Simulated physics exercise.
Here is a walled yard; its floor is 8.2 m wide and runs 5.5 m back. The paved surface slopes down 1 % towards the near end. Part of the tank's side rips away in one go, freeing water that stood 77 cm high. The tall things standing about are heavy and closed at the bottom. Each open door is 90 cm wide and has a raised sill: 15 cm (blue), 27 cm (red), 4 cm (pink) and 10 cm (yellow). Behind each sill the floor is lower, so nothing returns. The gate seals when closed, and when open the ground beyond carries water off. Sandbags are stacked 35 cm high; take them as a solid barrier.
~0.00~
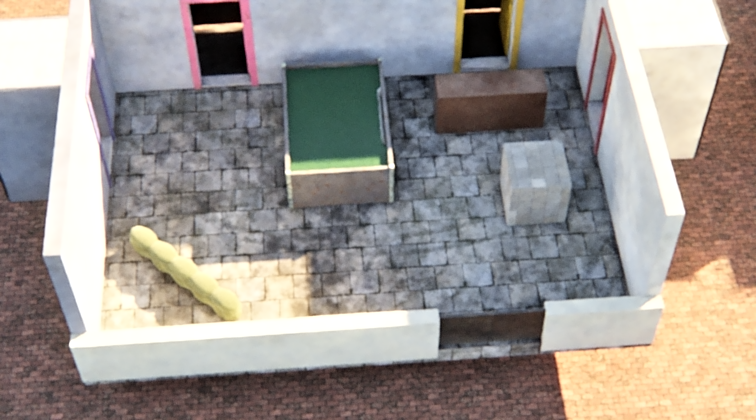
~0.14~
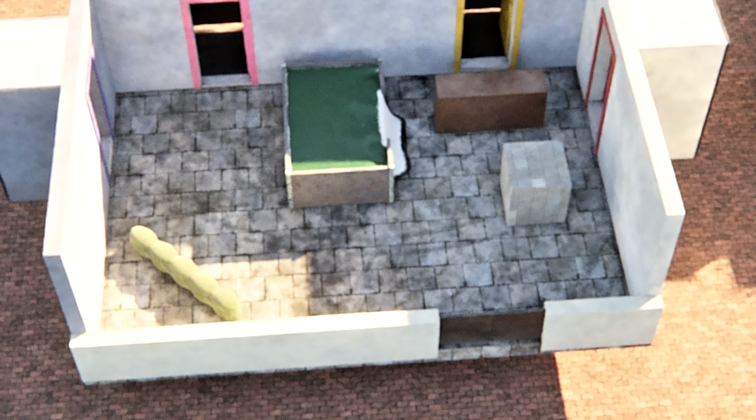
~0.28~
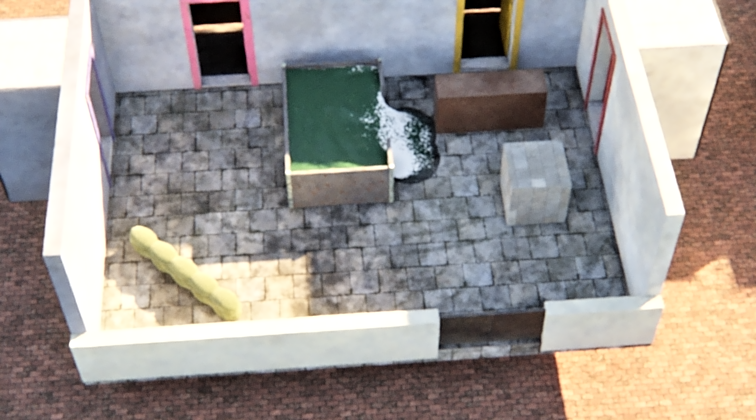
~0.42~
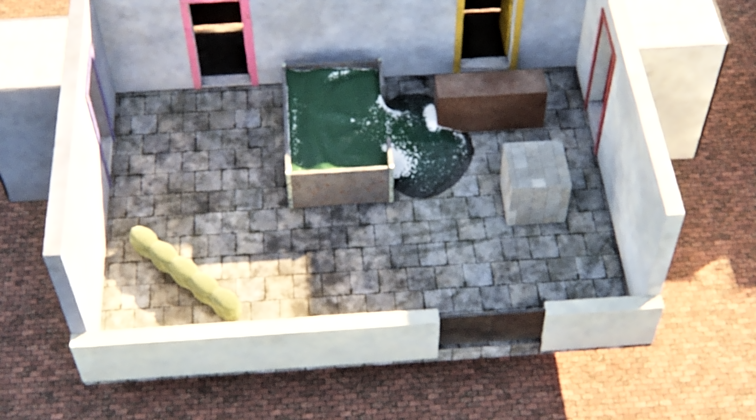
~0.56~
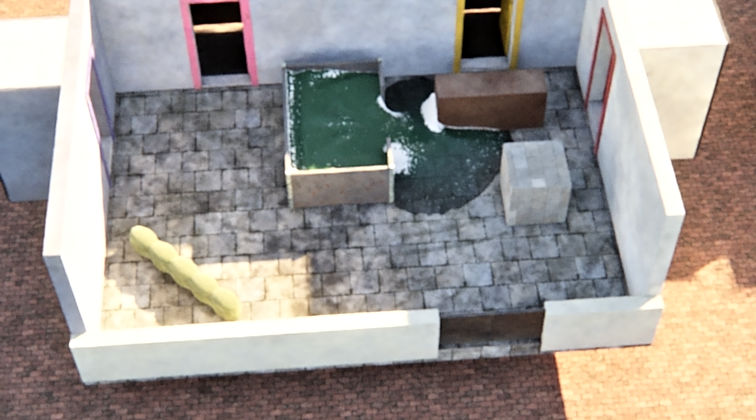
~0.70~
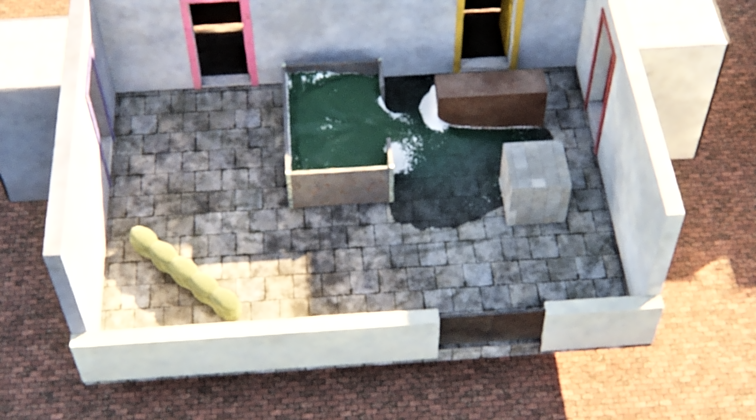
The clip opens on a walled, paved yard where a tank of still green water stands near a brown block, a pale block and yellowish sandbags. Water bursts through the tank's right side in white foam, then spreads across the paving, splashing against the brown block and reaching around the pale one.
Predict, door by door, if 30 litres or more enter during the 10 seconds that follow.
The water let in: At the blue door it keeps below the limit; at the red door it keeps below the limit; at the pink door it does not reach the limit; at the yellow door it exceeds the limit.
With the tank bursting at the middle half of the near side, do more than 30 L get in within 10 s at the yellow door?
Against that limit: Yellow below.
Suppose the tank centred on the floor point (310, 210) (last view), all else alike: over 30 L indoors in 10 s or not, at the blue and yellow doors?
Against that limit: Blue under, yellow below.
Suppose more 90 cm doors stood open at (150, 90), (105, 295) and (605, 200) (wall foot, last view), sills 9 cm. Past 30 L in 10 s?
In turn: Under, not over, over.
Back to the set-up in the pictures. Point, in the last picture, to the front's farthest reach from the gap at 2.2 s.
At about (628, 323).
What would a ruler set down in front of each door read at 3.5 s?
Depths in cm: Blue 0, red 17, pink 5, yellow 14.
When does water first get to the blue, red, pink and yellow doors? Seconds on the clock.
Blue 4.0 s, red 0.9 s, pink 2.4 s, yellow 0.8 s.
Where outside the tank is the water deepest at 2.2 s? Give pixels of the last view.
Near (591, 162).
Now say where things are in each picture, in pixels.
In the first picture, still water, 77 cm deep, in the tank at (336, 118).
In the second picture, water pours out at (384, 133) and has run 0.7 m, to (400, 173); typically 11 cm deep outside, 77 cm at the tank's back.
In the third picture, the front is at (429, 172), 1.0 m from the gap at (384, 135); 1.1 m2 of floor is under water; 76 cm left at the back of the tank.
In the fourth picture, the front is at (469, 153), 1.5 m from the gap at (384, 136); 2.2 m2 of floor is under water; 69 cm left at the back of the tank.
In the fifth picture, the front is at a hidden place, 2.1 m from the gap at (384, 136); 3.7 m2 of floor is under water; 65 cm left at the back of the tank.
In the sixth picture, water pours out at (384, 135) and has run 2.8 m, to a hidden place; typically 6 cm deep outside, 70 cm at the tank's back.
After 1.4 s water covers 20 % of the floor and is deepest (50 cm) near (427, 131); blue door not reached, red door 24 cm at the sill, 2 L in, pink door not reached, yellow door 11 cm at the sill, 0 L in.
After 2.2 s water covers 40 % of the floor and is deepest (43 cm) near (591, 162); blue door not reached, red door 26 cm at the sill, 12 L in, pink door not reached, yellow door 10 cm at the sill, 2 L in.
After 3.5 s water covers 50 % of the floor and is deepest (27 cm) near (427, 131); blue door not reached, red door 17 cm at the sill, 14 L in, pink door 5 cm at the sill, 0 L in, yellow door 14 cm at the sill, 5 L in.
After 6.0 s water covers 75 % of the floor and is deepest (20 cm) near (392, 102); blue door 4 cm at the sill, 0 L in, red door 12 cm at the sill, 14 L in, pink door 4 cm at the sill, 1 L in, yellow door 13 cm at the sill, 53 L in.
After 10.0 s water covers 95 % of the floor and is deepest (14 cm) near (111, 358); blue door 4 cm at the sill, 0 L in, red door 9 cm at the sill, 14 L in, pink door 1 cm at the sill, 1 L in, yellow door 8 cm at the sill, 62 L in.
